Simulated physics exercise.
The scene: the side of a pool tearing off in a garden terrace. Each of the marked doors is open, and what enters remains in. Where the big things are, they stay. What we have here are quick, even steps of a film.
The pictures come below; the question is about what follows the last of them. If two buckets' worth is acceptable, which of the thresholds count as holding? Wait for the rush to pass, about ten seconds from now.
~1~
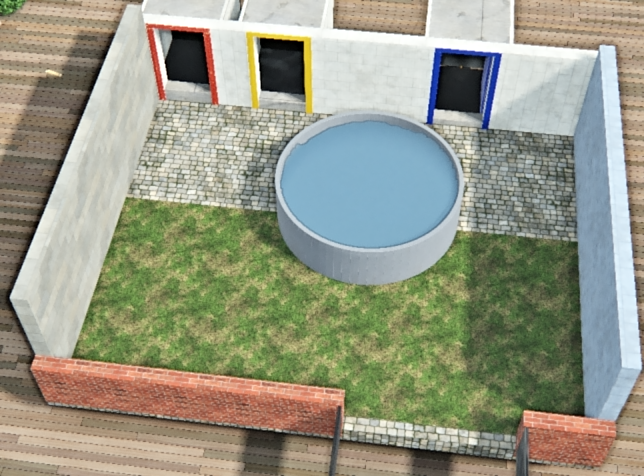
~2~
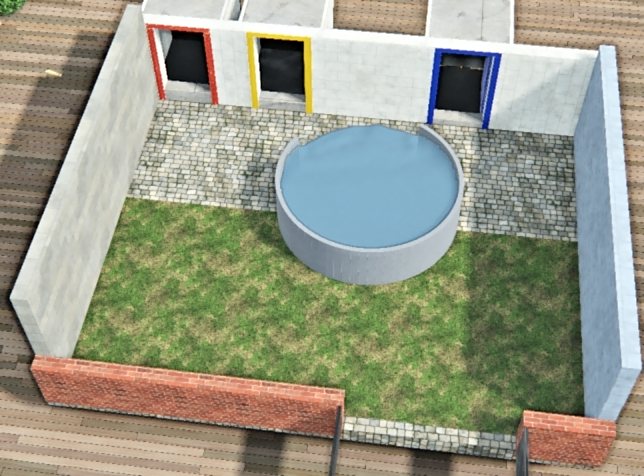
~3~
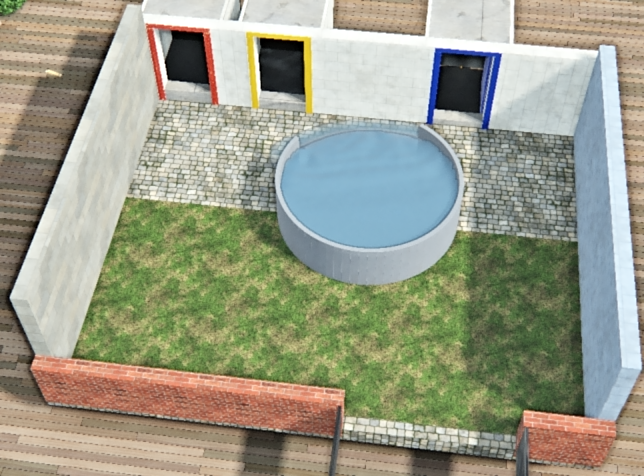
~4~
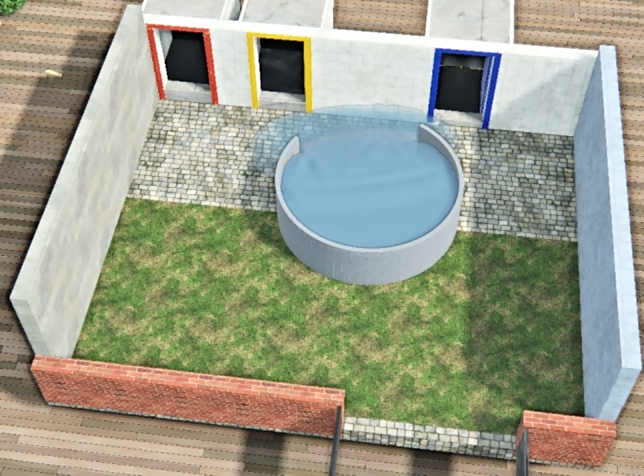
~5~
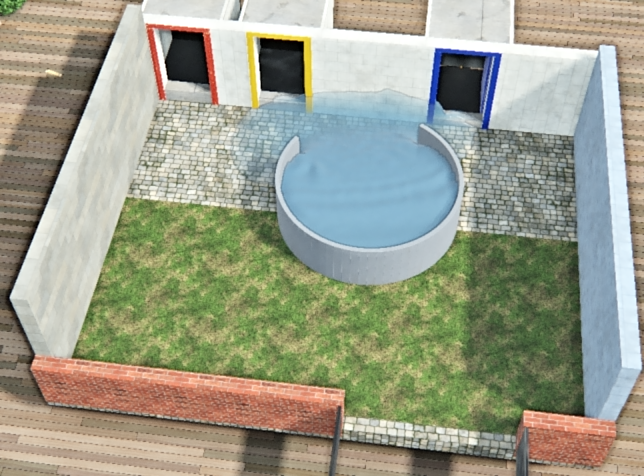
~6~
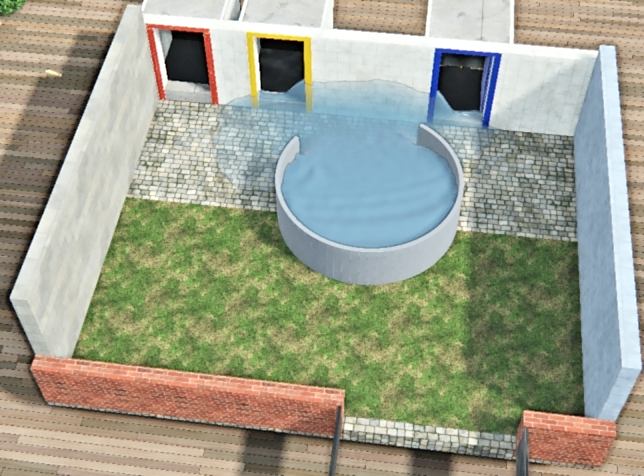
The yellow door does not count, the blue door does not count, the red door does not count.
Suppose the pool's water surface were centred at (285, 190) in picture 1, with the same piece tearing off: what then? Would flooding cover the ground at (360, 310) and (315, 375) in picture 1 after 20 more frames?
Bone-dry, bone-dry.
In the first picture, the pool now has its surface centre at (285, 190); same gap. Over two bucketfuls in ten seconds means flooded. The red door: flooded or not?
Taking them in turn: The red door overshoots the limit.
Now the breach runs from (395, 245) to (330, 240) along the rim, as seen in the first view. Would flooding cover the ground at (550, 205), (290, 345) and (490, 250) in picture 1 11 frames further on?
In the order given: Untouched, swamped and untouched.
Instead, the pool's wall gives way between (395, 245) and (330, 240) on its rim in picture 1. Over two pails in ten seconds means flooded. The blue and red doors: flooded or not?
Result - blue: Misses the line; red: Misses the line.
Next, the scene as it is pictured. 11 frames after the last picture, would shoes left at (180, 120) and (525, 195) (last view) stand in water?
The first spot inundated, the second inundated.
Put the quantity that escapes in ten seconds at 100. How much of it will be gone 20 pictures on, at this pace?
Around 40 % of the total, roughly.
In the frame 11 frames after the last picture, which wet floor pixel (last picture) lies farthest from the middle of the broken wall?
(112, 241).
A moment on, water covers 25 % of the floor; the yellow door over two buckets in, the blue door over two buckets in, the red door wet at the sill, nothing in.
Next, water covers 35 % of the floor; the yellow door far over two buckets in, the blue door over two buckets in, the red door under two buckets in.
Then, water covers 55 % of the floor; the yellow door far over two buckets in, the blue door far over two buckets in, the red door over two buckets in.
Later, water covers 95 % of the floor; the yellow door far over two buckets in, the blue door far over two buckets in, the red door far over two buckets in.
In the end, water covers 100 % of the floor; the yellow door far over two buckets in, the blue door far over two buckets in, the red door far over two buckets in.
